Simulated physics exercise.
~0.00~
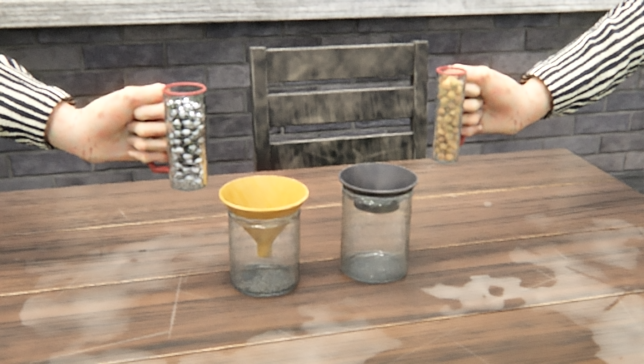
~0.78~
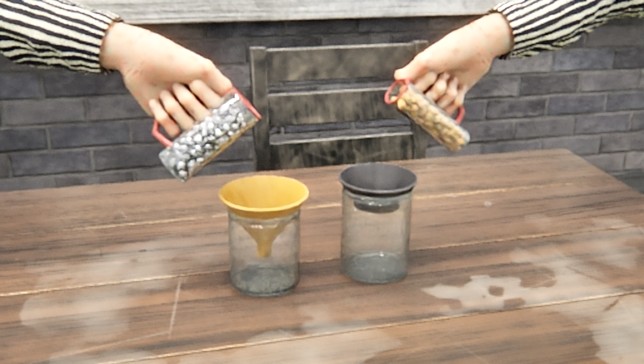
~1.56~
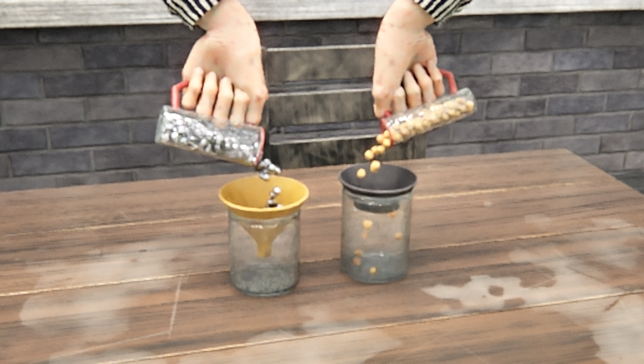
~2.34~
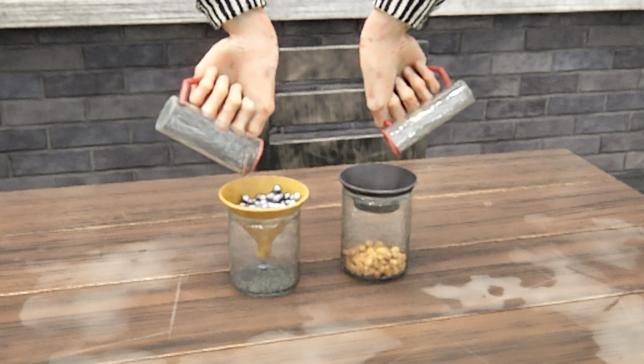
Two hands in black-and-white striped sleeves hold clear, red-handled cups above a wooden table, seen from slightly above, with a dark chair and grey brick wall behind. The left cup holds silvery pieces and the right one tan pieces, while a yellow funnel and a black funnel sit in clear jars below. The hands move inward and tip the cups over the funnels. Silvery pieces spill into the yellow funnel as tan ones tumble through the black one. Finally both cups are empty, with the silvery pieces heaped in the yellow funnel and the tan ones resting in the right jar.
